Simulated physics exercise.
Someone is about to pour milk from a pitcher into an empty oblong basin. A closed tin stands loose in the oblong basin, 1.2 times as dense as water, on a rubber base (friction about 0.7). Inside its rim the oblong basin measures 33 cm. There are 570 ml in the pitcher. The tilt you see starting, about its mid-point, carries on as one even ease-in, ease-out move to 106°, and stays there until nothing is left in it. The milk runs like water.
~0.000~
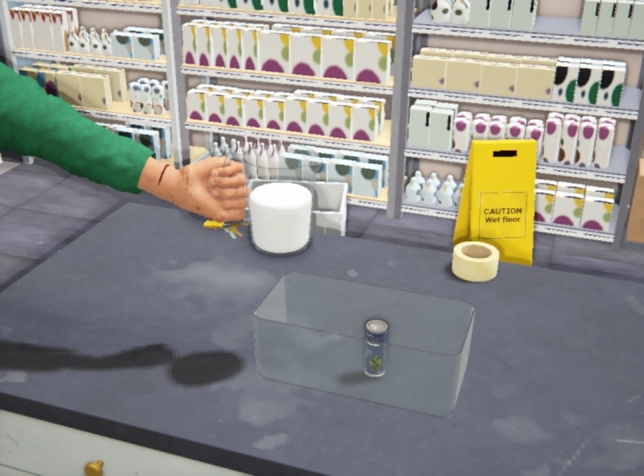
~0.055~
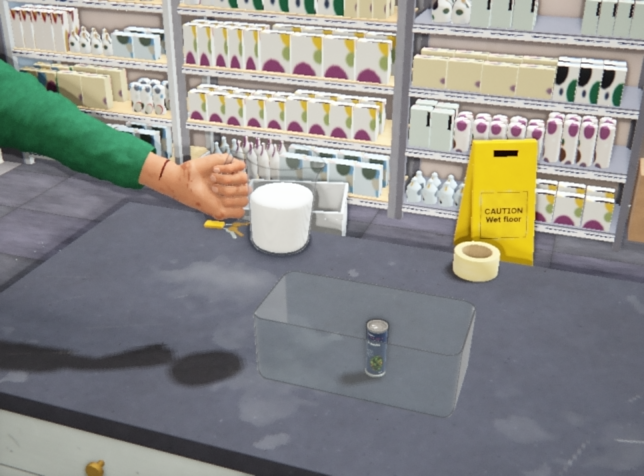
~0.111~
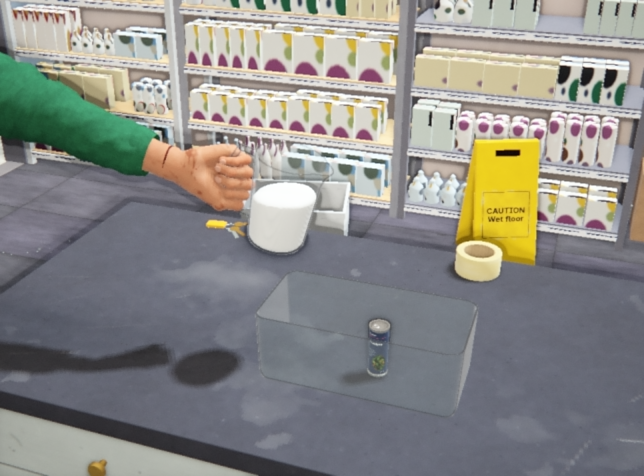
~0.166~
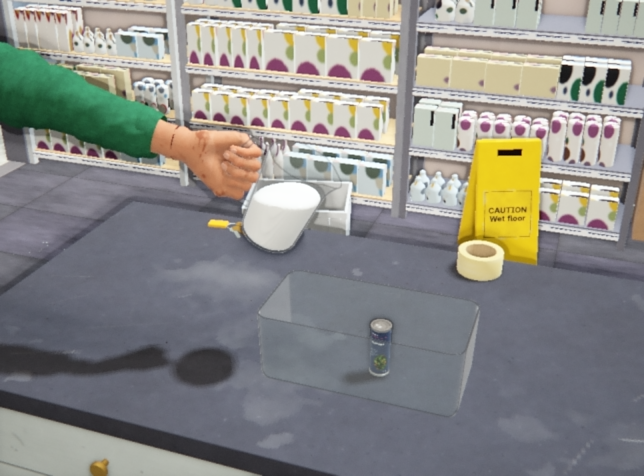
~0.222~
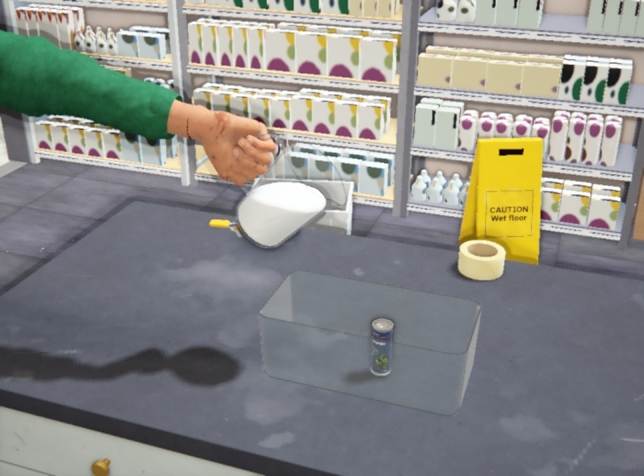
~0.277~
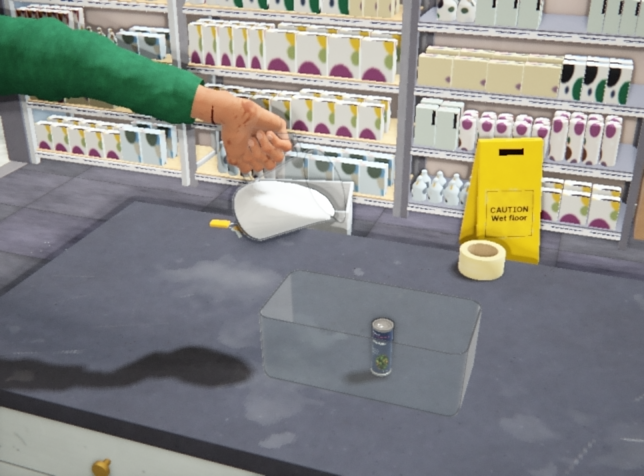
A hand in a green sleeve tilting a white-filled pitcher rightward above a dark counter, beside a clear basin holding a small can.
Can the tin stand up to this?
It stays up.
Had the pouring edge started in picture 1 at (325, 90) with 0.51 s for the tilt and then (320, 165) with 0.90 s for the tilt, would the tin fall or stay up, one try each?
First it remains upright; then it falls.
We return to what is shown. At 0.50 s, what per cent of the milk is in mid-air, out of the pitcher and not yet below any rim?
Near 30 in a hundred.
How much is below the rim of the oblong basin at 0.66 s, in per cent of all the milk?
About 58 per cent.
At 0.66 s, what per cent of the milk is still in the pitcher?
Some 18 per cent.
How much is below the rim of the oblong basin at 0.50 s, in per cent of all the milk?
About 10 per cent.
By 0.50 s the tilt is 106° and 62 per cent is still to pour; the tin stands where it began.
By 0.66 s the tilt is 106° and 18 per cent is still to pour; the tin stands 3 cm from where it began.
By 0.83 s the tilt is 106° and 3 per cent is still to pour; the tin leans 10°.
By 1.01 s the tilt is 106° and 0 per cent is still to pour; the tin leans 5°.
At rest the tin stands 6 cm from where it began.
